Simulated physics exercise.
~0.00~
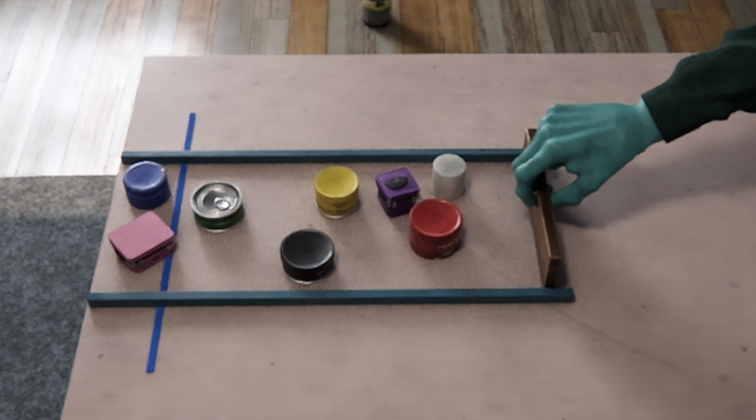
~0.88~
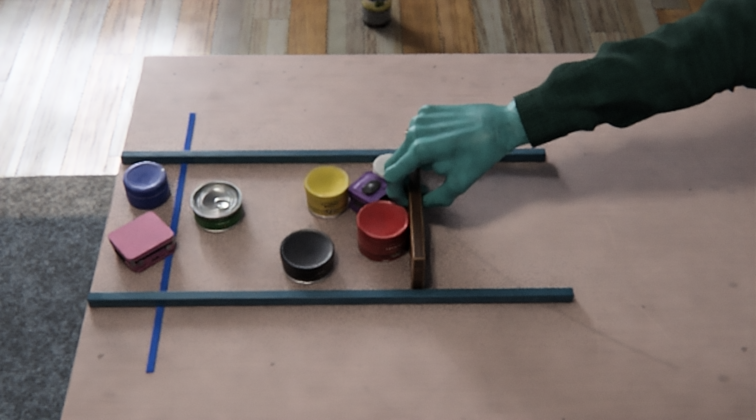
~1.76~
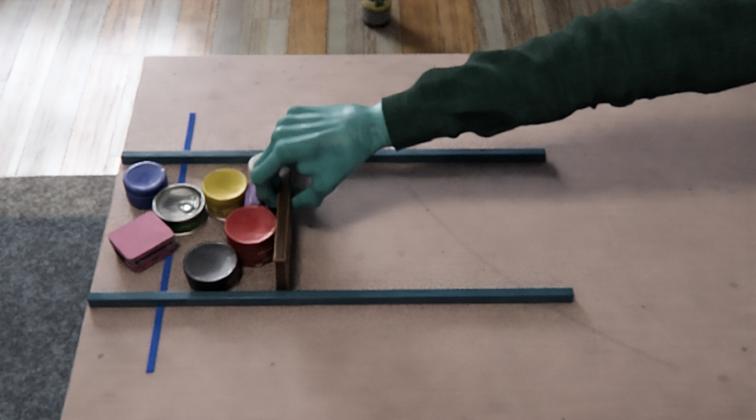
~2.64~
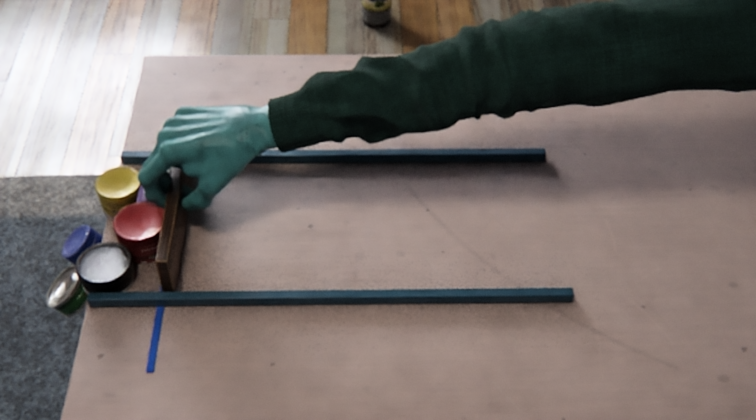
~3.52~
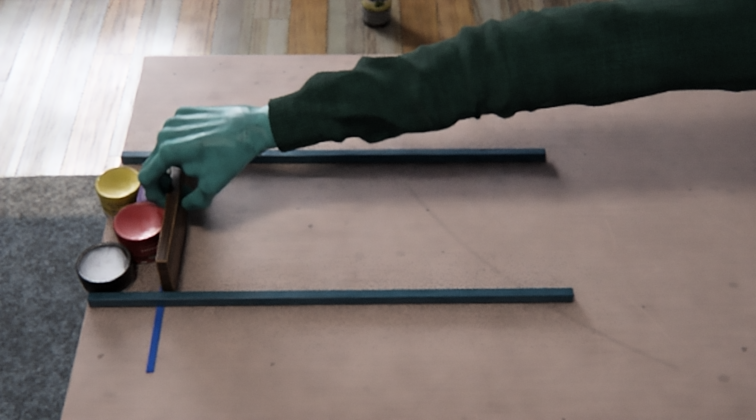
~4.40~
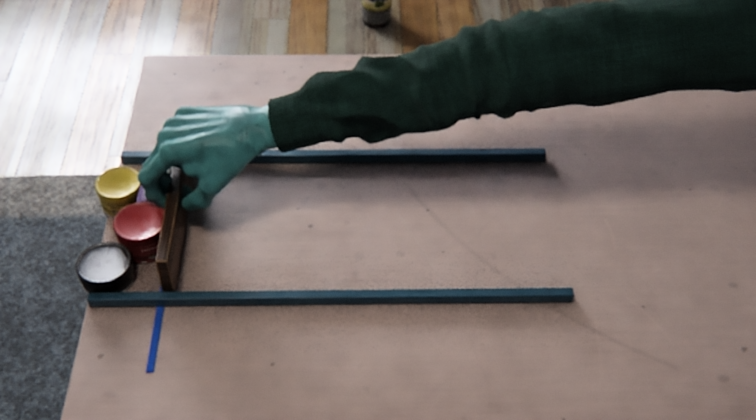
The clip opens on a table where small tubs, lids and boxes lie scattered between two dark rails, with a teal-gloved hand holding an upright wooden board at the right. The hand slides the board left, and it gathers the red tub, the purple box and the white lid. Farther along, the yellow and black tubs and the green pot are pushed into a cluster near the blue tape. The board reaches the tape, and the blue lid and green pot tip over the left edge as the pink case disappears. The board stops, leaving the yellow, red and black tubs at the brink.
